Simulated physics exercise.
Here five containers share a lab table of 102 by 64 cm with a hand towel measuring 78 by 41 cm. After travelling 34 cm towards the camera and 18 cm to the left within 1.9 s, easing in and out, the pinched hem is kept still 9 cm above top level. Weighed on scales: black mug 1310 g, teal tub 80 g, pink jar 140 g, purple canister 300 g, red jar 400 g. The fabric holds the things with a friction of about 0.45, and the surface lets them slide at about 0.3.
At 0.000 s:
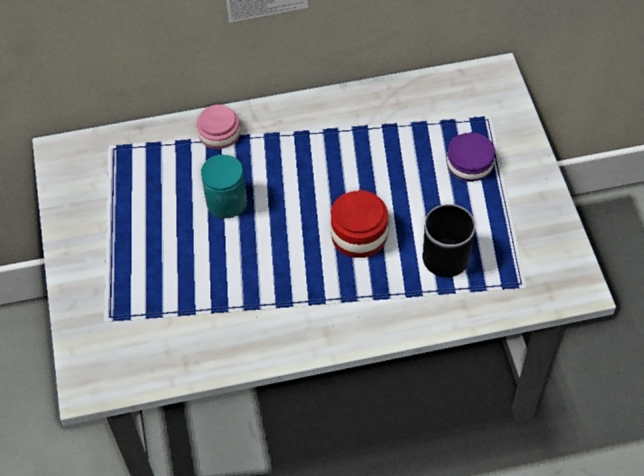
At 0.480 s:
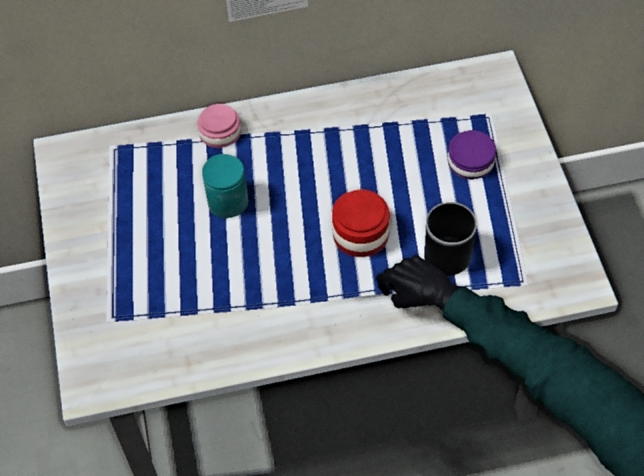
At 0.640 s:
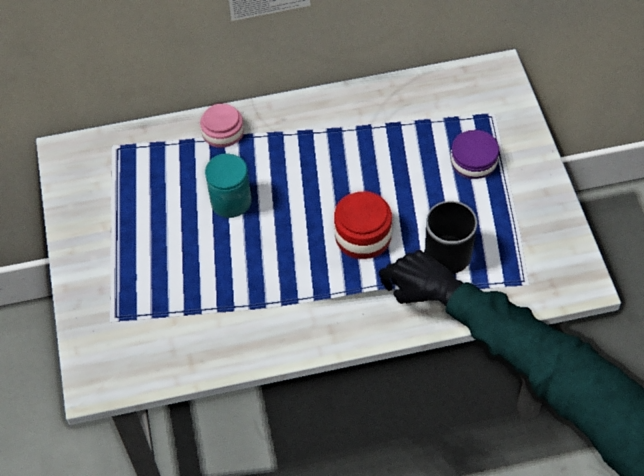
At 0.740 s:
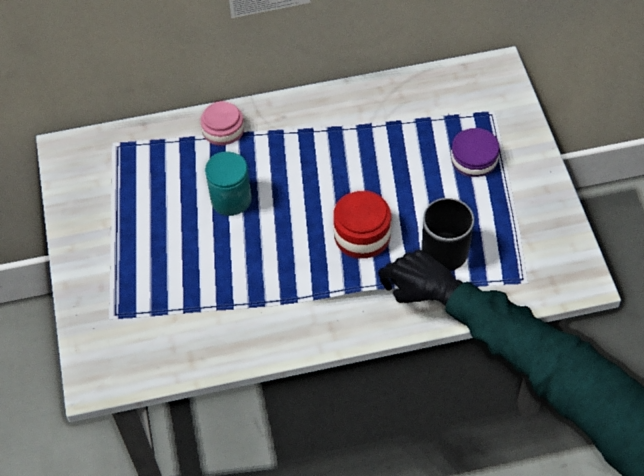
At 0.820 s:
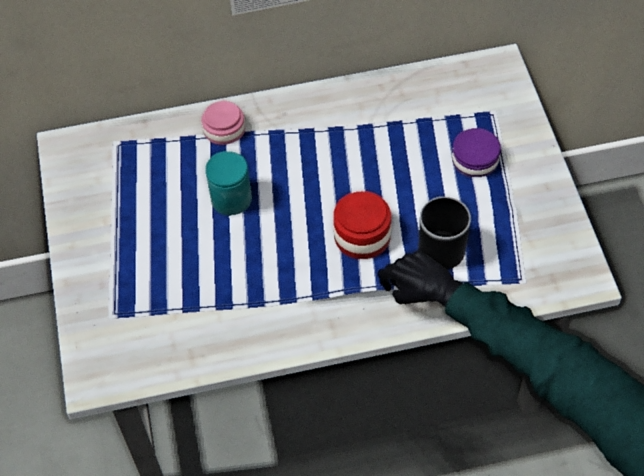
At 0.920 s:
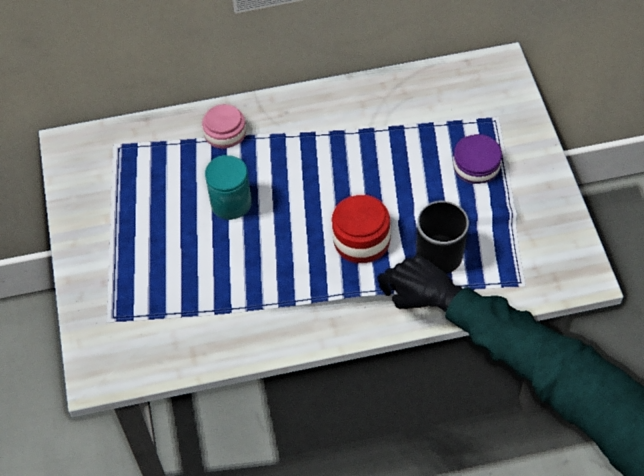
A pale lab table stands against a grey-brown wall, seen at a tilt from above its front edge. On a blue-and-white striped towel sit a teal tub, a red jar, a black mug and a purple canister, with a pink jar at its back edge. A black-gloved, green-sleeved arm appears at the towel's front hem, then stays nearly still while the mug shifts slightly left and the view drifts a little.
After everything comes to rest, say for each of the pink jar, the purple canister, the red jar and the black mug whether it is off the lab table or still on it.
In the end looks like the pink jar is fine up there; looks like the purple canister is done for; looks like the red jar is done for; looks like the black mug is done for.
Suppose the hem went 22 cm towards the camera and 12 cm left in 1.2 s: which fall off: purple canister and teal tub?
Then purple canister holds on and teal tub holds on.
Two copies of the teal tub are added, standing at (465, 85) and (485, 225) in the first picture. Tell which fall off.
So the first copy ends up on top, while the second copy ends up below.
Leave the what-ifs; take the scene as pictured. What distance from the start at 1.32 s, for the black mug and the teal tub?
Approx. shift - black mug: 10 cm; teal tub: 10 cm.
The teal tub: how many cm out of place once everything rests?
No real number for the teal tub; it goes over the edge.
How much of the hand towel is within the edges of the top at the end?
Roughly 0%.
After 1.3 s, 100 % of the hand towel is still over the top; red jar 14 cm off its start, black mug 12 cm off its start, purple canister 12 cm off its start.
After 1.7 s, 80 % of the hand towel is still over the top; purple canister 27 cm off its start, black mug 26 cm off its start, red jar 25 cm off its start.
After 2.1 s, 50 % of the hand towel is still over the top; black mug over the edge, purple canister 41 cm off its start at (428, 318), red jar 38 cm off its start at (322, 400).
After 2.5 s, 0 % of the hand towel is still over the top; black mug over the edge, purple canister over the edge, red jar over the edge.
After 4.1 s, 0 % of the hand towel is still over the top; purple canister over the edge, black mug over the edge, red jar over the edge, pink jar 25 cm off its start at (261, 206).
